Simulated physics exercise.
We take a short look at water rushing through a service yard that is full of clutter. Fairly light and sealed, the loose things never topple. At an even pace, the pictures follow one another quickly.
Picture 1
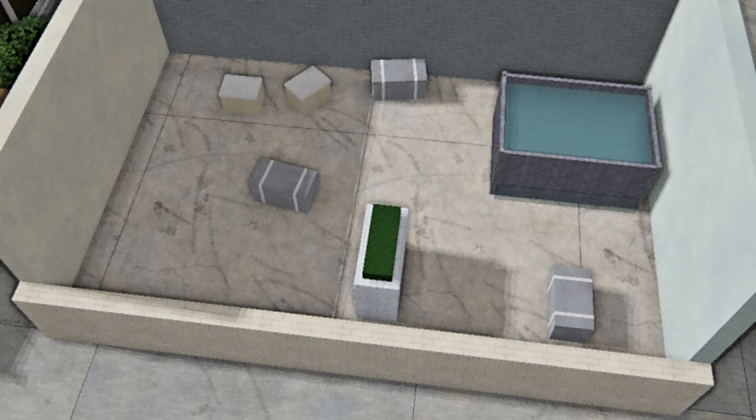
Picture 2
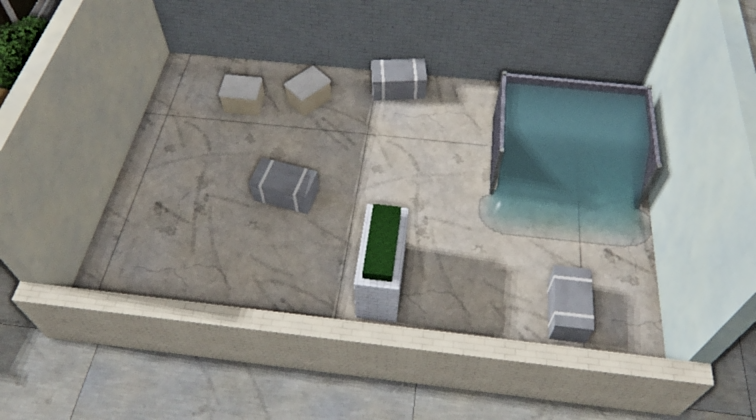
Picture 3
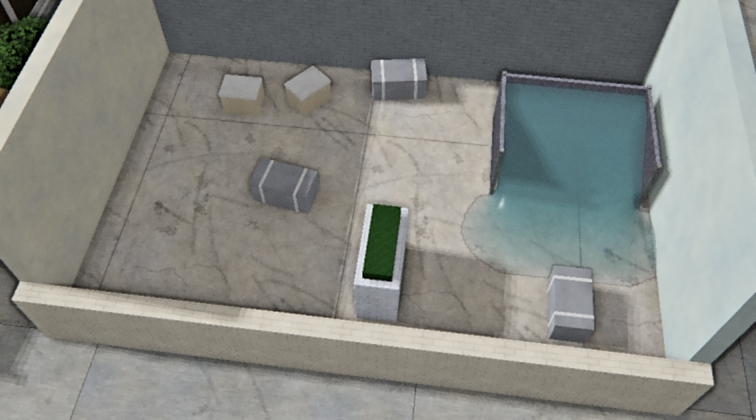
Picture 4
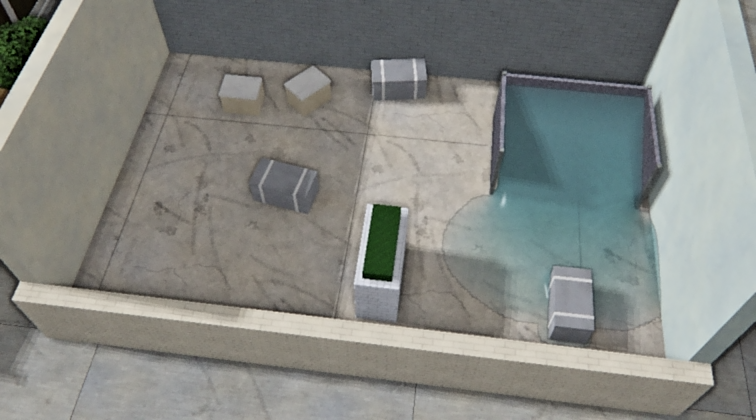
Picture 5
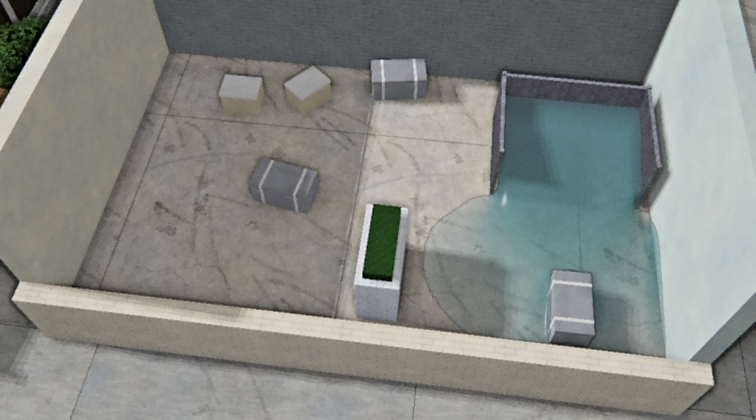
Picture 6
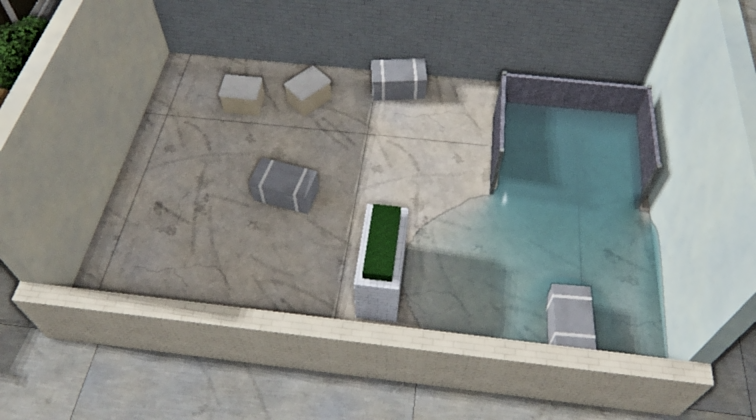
In a walled yard scattered with boxes, the front of a raised pool vanished and water spread across the floor toward the planter, nudging the strapped grey box at the right slightly toward the front wall.
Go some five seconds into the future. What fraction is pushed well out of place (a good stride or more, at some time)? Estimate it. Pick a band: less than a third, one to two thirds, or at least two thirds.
The fraction is one to two thirds of them.
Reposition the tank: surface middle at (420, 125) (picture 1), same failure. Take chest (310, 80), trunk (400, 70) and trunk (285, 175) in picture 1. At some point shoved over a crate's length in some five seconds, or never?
Object by object, in turn: Lingered near its place, lingered near its place, lingered near its place.
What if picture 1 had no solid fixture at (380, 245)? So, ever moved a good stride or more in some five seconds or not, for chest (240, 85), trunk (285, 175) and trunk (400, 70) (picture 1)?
One by one: Stayed put, got displaced, stayed put.
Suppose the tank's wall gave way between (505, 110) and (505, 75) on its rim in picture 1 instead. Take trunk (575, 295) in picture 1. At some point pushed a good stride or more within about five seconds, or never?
My call: Not that far.
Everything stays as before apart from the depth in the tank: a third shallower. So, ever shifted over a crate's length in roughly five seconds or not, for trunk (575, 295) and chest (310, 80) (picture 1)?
Lab note, in order: Reached that mark / stayed below that mark.
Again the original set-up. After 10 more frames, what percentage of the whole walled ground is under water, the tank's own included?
40 per cent or so.
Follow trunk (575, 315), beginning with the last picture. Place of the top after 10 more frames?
Estimated position: Around (524, 263).
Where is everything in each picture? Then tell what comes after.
A trunk at (574, 297), on the bottom; a chest at (241, 86), on the bottom; 0 of 5 have shifted, in the first picture.
A trunk at (574, 297), on the bottom; a chest at (241, 86) rests on the ground; 0 of 5 have shifted, in the second picture.
A trunk at (574, 297), on the bottom; a chest at (241, 86), on the bottom; 0 of 5 have shifted, in the third picture.
A trunk at (574, 297), on the bottom; a chest at (241, 86), on the bottom; 0 of 5 have shifted, in the fourth picture.
A trunk at (574, 302), on the bottom, close to its start; a chest at (241, 86), on the bottom; 1 of 5 have shifted, in the fifth picture.
A trunk at (574, 316) rests on the ground, close to its start; a chest at (241, 86) rests on the ground; 1 of 5 have shifted, in the sixth picture.
A moment on, 0 of 5 are well off their spots; 1 afloat.
Next, 1 of 5 are well off their spots; 1 afloat.
Later, 1 of 5 are well off their spots; 0 afloat.
In the end, 2 of 5 are well off their spots, and 2 have been at some point; 2 afloat.
